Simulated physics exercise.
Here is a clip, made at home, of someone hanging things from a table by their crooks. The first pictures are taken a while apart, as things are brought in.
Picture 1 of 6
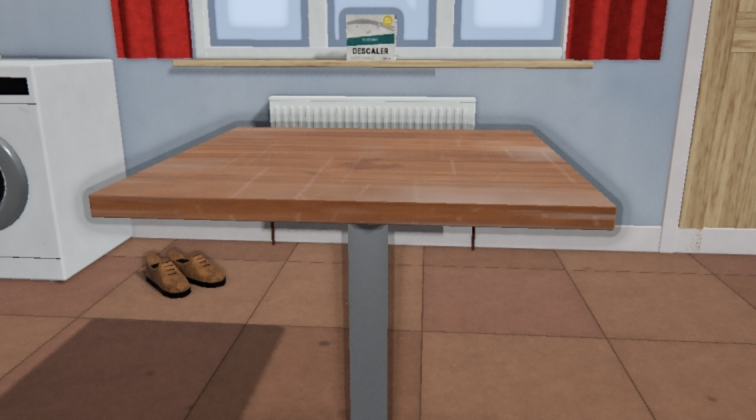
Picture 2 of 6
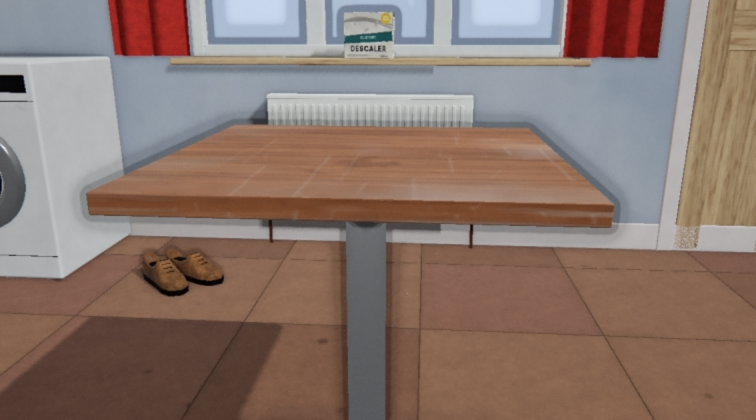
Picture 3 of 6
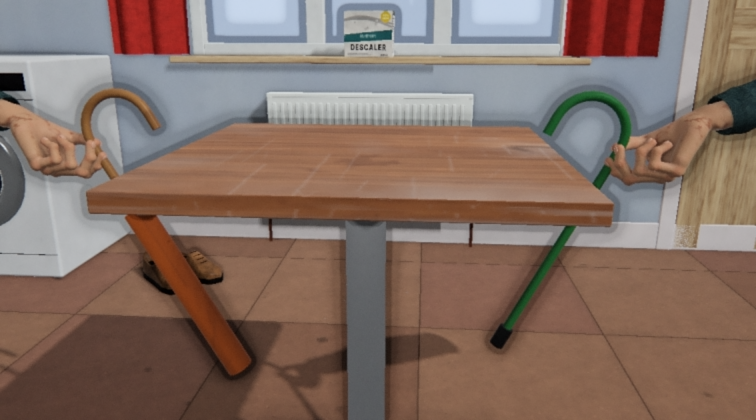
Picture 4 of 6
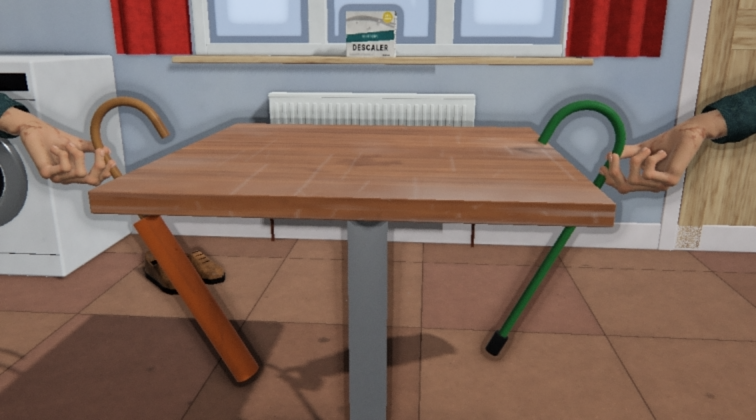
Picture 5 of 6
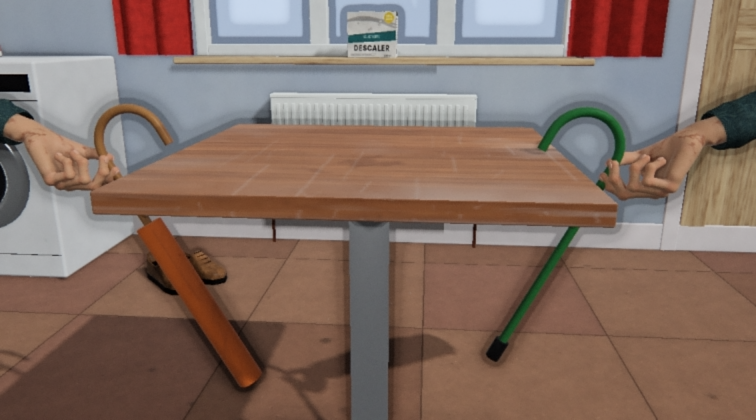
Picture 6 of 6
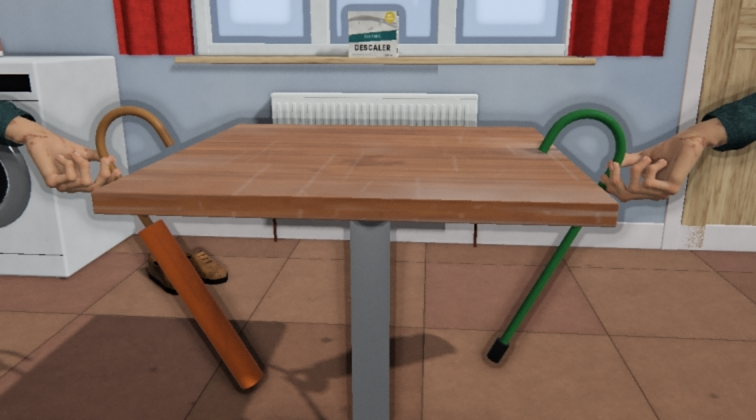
An orange umbrella and a green cane are brought by hands to a wooden table's edges.
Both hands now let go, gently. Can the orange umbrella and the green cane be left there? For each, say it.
The orange umbrella goes down; the green cane stays up.
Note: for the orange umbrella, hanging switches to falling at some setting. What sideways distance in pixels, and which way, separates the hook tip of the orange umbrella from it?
Right, by around 16 pixels.
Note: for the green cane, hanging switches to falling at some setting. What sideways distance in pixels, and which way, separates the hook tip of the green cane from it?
Shift it right by around 20 pixels.
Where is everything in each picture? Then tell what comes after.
In the first picture, table (368, 163).
In the second picture, table (366, 161).
In the third picture, still on the way; orange umbrella (184, 235); table (366, 159).
In the fourth picture, still on the way; green cane (531, 229); table (367, 160).
In the fifth picture, still on the way; orange umbrella (195, 248); table (369, 160).
In the sixth picture, in place, still held; orange umbrella (197, 250); green cane (532, 237); table (370, 160).
Then, 0.28 s past the last view, orange umbrella in the air near (209, 387); green cane at rest near (533, 238).
Then, 0.42 s past the last view, orange umbrella in the air near (154, 397); green cane at rest near (534, 238).
Then, 0.52 s past the last view, orange umbrella in the air; green cane at rest near (534, 238).
Finally, the orange umbrella drops past the edge; the green cane remains in place, near (533, 238).
